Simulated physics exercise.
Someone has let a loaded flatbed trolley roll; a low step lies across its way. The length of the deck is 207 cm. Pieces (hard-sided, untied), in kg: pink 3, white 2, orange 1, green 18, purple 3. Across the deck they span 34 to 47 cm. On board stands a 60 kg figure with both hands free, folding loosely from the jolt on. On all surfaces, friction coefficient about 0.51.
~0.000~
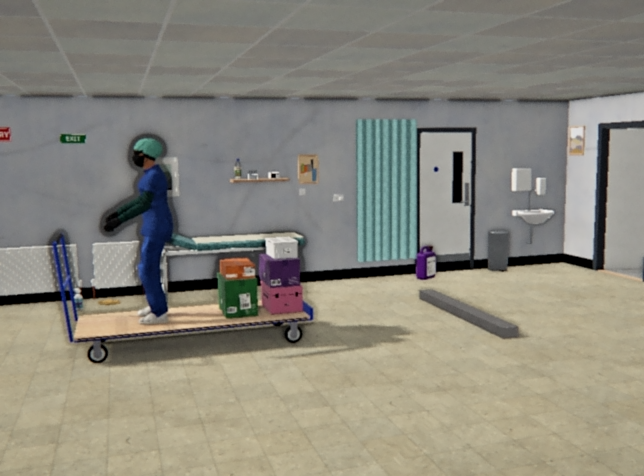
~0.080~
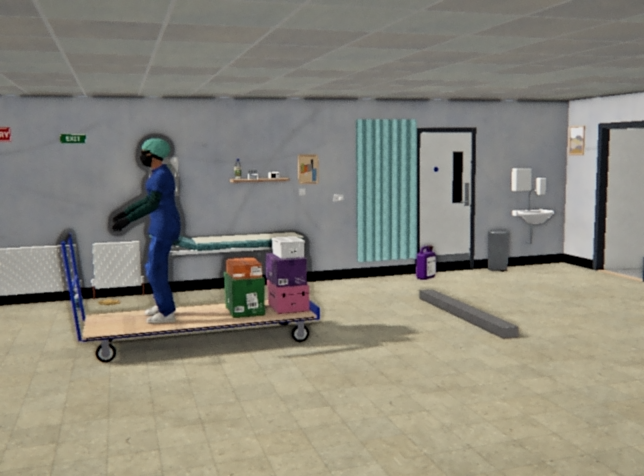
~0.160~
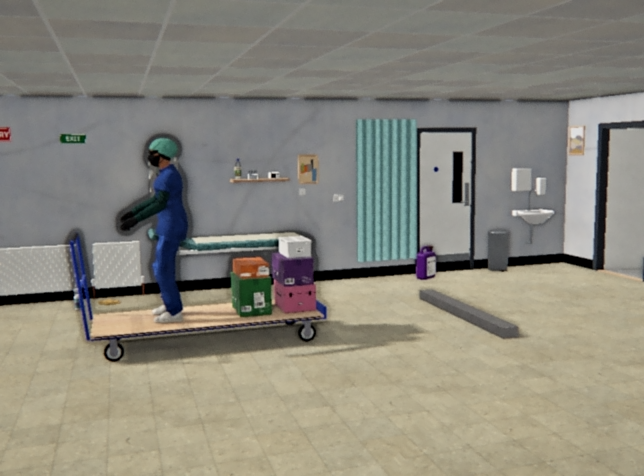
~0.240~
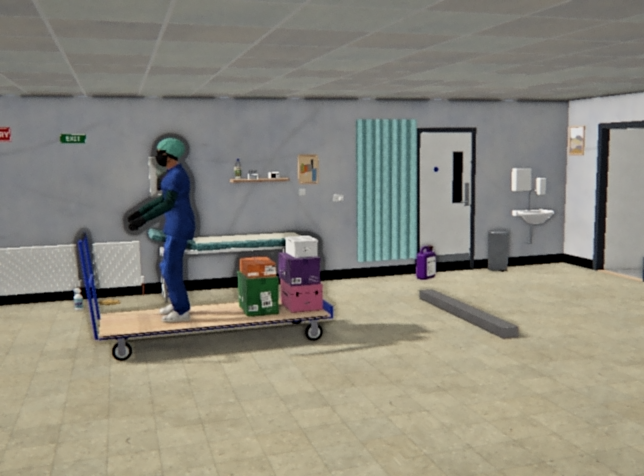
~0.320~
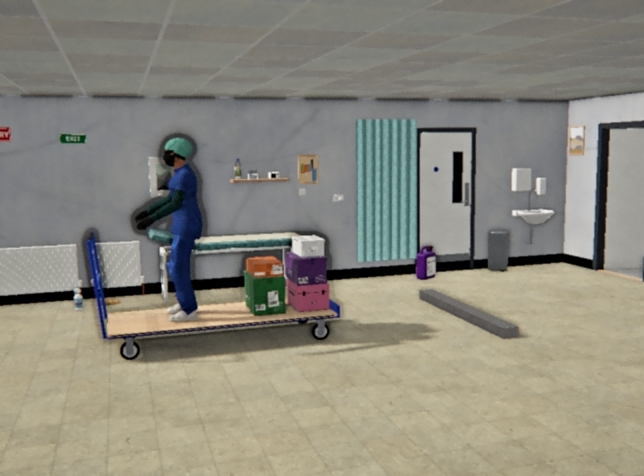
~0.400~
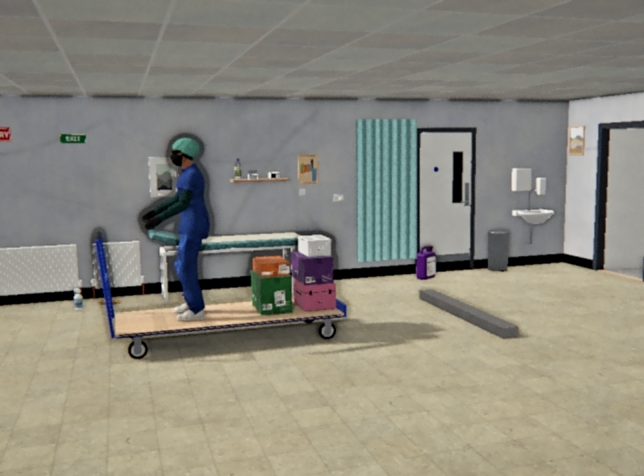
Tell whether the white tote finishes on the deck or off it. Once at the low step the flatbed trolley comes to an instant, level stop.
On it.
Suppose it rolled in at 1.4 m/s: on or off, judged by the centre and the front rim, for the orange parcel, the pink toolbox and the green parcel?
Results: Orange still carried, pink still carried, green still carried.
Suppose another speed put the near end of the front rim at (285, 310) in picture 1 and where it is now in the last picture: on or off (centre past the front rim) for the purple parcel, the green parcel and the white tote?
Then the purple one is no longer aboard, the green one is still in place and the white one is no longer aboard.
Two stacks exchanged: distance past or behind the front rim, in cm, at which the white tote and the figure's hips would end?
You'd see white sitting 50 cm back from the rim and the hips 100 cm back.
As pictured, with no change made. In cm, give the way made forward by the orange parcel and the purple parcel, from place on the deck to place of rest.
Shift, cm - orange: 10; purple: 5.
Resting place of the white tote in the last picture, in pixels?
Roughly at (455, 238).
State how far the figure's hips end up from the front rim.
Some 100 cm behind it.
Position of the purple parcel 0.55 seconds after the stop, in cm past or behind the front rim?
Behind the rim, near 15 cm.
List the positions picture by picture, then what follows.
White tote (282, 248), pink toolbox (282, 295), rim corner (312, 316); 181 cm short of the stop, in the first picture.
White tote (288, 247), pink toolbox (288, 295), rim corner (319, 316); 174 cm short of the stop, in the second picture.
White tote (295, 247), pink toolbox (295, 294), rim corner (325, 315); 167 cm short of the stop, in the third picture.
White tote (301, 247), pink toolbox (301, 294), rim corner (332, 314); 161 cm short of the stop, in the fourth picture.
White tote (308, 246), pink toolbox (308, 293), rim corner (339, 314); 154 cm short of the stop, in the fifth picture.
White tote (315, 246), pink toolbox (314, 293), rim corner (345, 313); 147 cm short of the stop. Speed about 0.8 m/s, in the sixth picture.
After 2.17 s the deck stops.
After 2.72 s the white tote is 11 cm behind the rim, tilted 0°, near (456, 238) in the last picture's view.
After 3.17 s the white tote is 11 cm behind the rim, tilted 0°, near (455, 238) in the last picture's view.
Final state at 4.6 s, nothing is past the rim; behind it, pink toolbox, white tote, orange parcel, green parcel, purple parcel and the figure's hips.
